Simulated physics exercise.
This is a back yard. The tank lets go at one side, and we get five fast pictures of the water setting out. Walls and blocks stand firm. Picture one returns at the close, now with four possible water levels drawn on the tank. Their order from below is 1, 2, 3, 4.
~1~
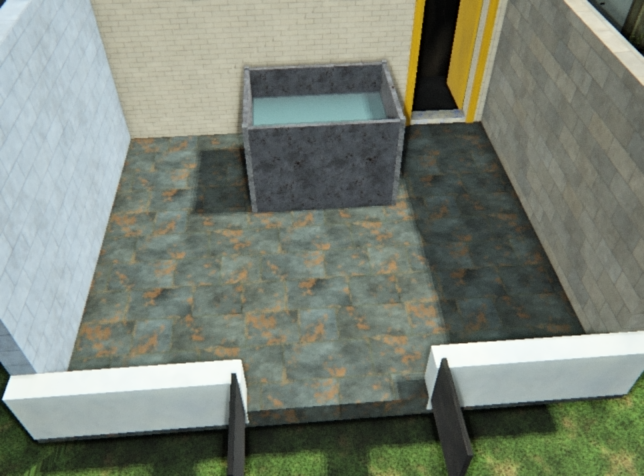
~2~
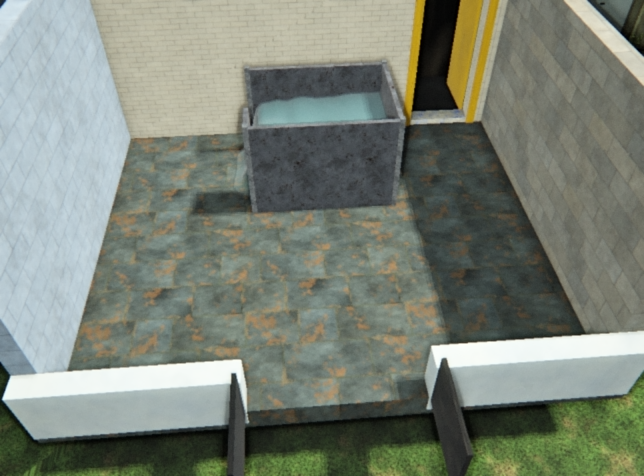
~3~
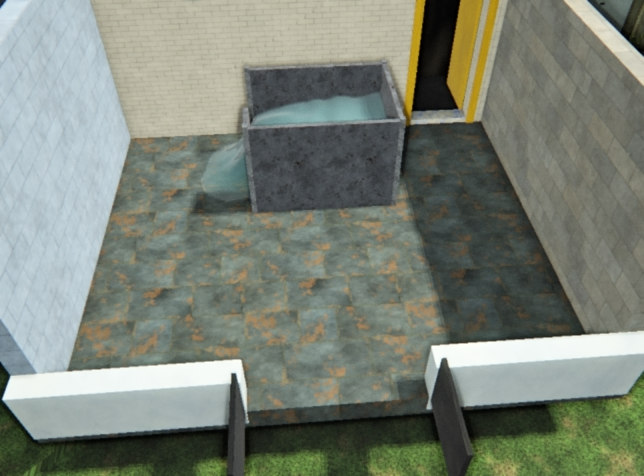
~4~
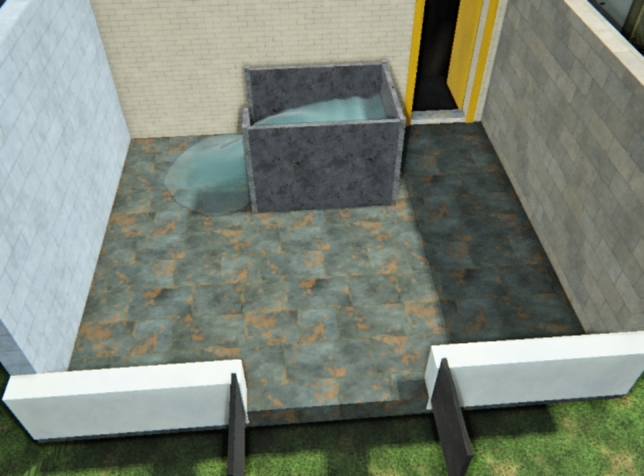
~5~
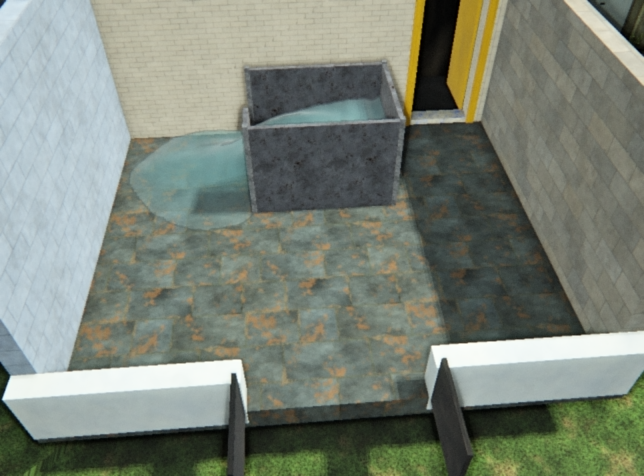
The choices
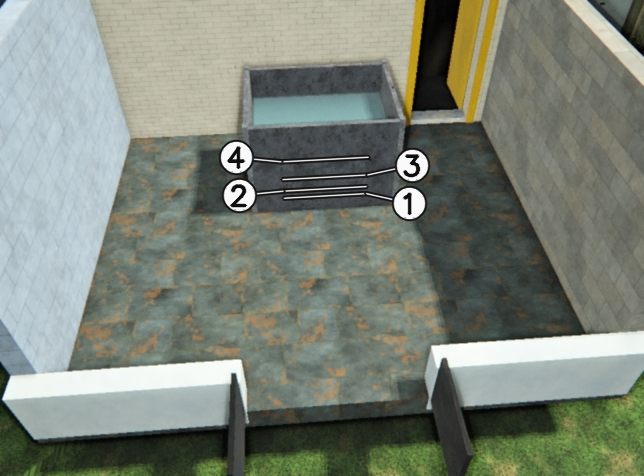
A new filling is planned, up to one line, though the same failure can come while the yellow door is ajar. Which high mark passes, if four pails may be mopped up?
Line 4 just does it.
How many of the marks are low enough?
All of the four.
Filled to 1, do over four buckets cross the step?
No, not at all.
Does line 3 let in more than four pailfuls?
No.
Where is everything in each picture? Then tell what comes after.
Water in the tank at rest, its middle at (320, 121); foot of the yellow doorway at (437, 123); open gate at (337, 350).
Water covers 1 % of the ground and shows as far out as (239, 180).
Water covers 4 % of the ground and shows as far out as (213, 193).
Water covers 8 % of the ground and shows as far out as (171, 184).
Water covers 13 % of the ground and shows as far out as (141, 165).
On the marked copy, 1 at (325, 195); 2 at (325, 188); 3 at (325, 177); 4 at (325, 159); from the bottom up 1, 2, 3, 4.
With 1, nothing gets over.
With 2, nothing gets over.
With 3, nothing gets over.
With 4, a bucket or two gets in.
